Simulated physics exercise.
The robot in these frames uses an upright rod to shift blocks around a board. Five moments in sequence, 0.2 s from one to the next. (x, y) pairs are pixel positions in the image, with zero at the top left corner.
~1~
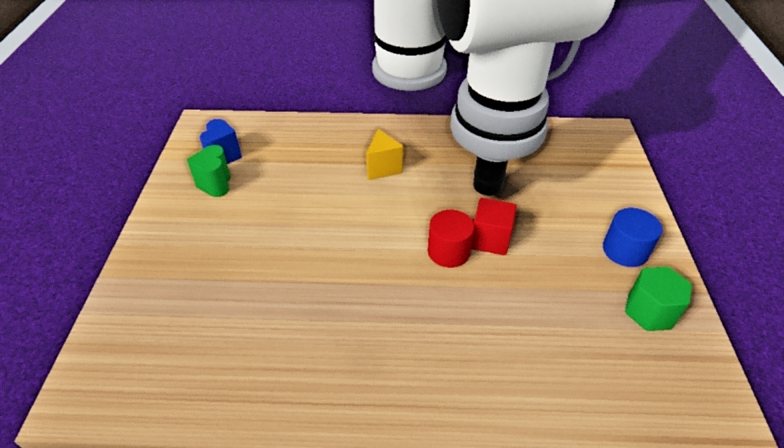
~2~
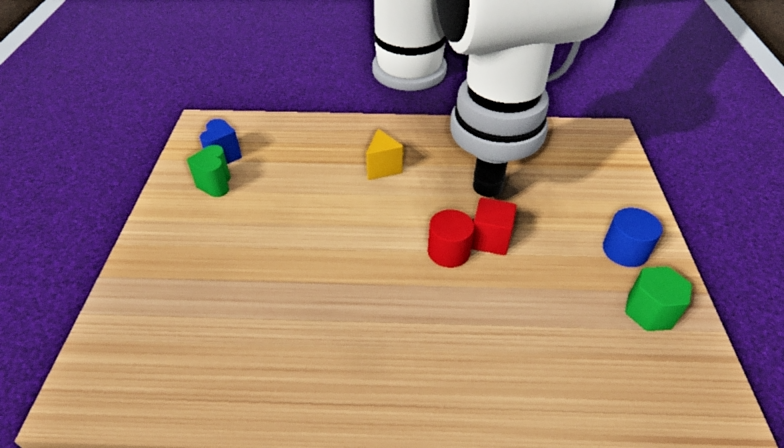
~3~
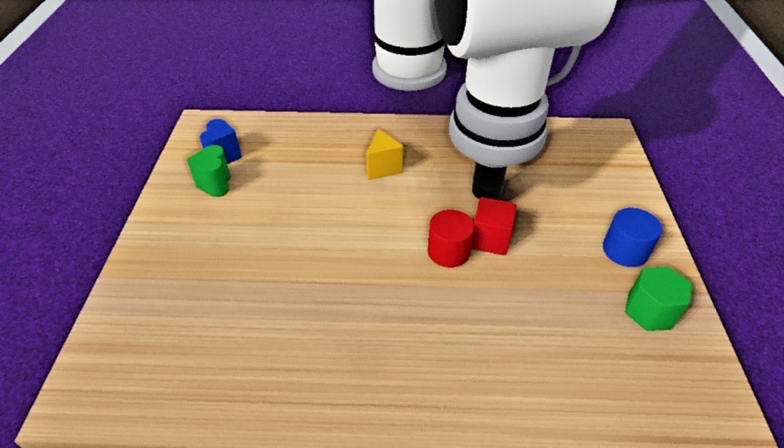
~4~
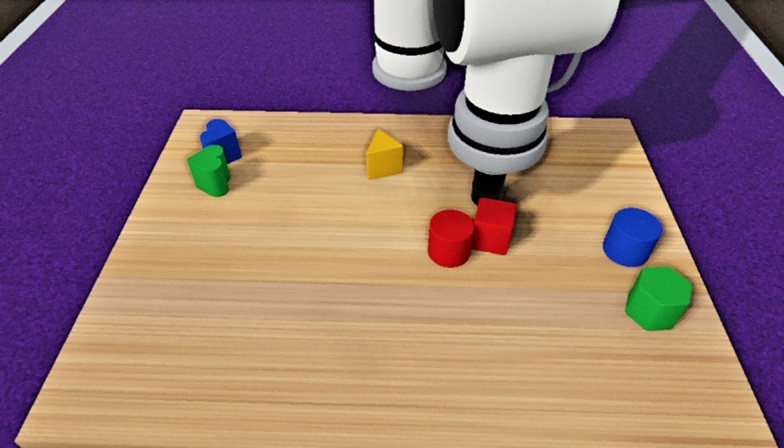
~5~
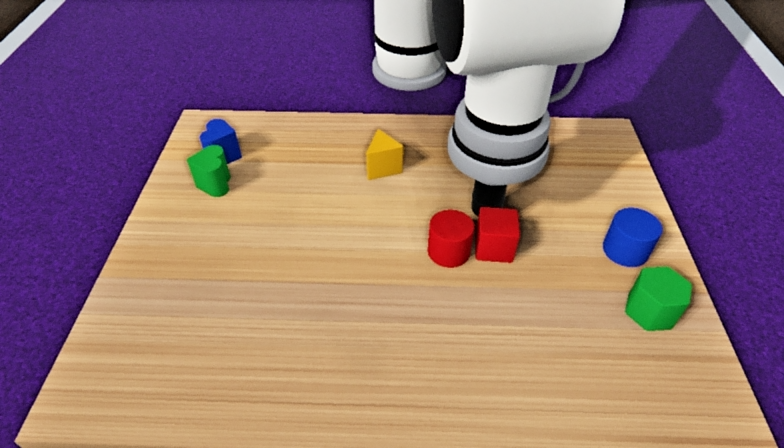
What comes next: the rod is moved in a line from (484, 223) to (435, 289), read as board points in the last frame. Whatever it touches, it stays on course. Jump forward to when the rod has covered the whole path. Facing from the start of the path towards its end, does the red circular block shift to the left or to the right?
Sideways shift: Right.
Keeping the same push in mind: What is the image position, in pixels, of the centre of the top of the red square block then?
About (499, 240).
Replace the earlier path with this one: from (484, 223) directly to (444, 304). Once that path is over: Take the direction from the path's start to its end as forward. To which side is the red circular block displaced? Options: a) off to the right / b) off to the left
Letter a.
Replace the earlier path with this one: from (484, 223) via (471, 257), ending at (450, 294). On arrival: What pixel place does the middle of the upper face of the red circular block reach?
My prediction: (419, 248).
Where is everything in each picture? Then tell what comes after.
Rod's lower end at (488, 187); red circular block at (452, 224); red square block at (496, 212), in the first picture.
Rod at (487, 188); blocks still, in the second picture.
Rod at (486, 192); blocks still, in the third picture.
Rod at (486, 199); blocks still, in the fourth picture.
Rod at (486, 209); red circular block at (452, 224); red square block at (500, 221), in the fifth picture.
What follows on the original path. One third of the way, rod at (470, 231); red circular block at (441, 232); red square block at (499, 237), turned 50° anticlockwise.
Two thirds of the way, rod at (454, 252); red circular block at (417, 247); red square block at (499, 240), turned 60° anticlockwise.
At the end, rod at (436, 276); red circular block at (395, 258); red square block at (499, 240), turned 60° anticlockwise.
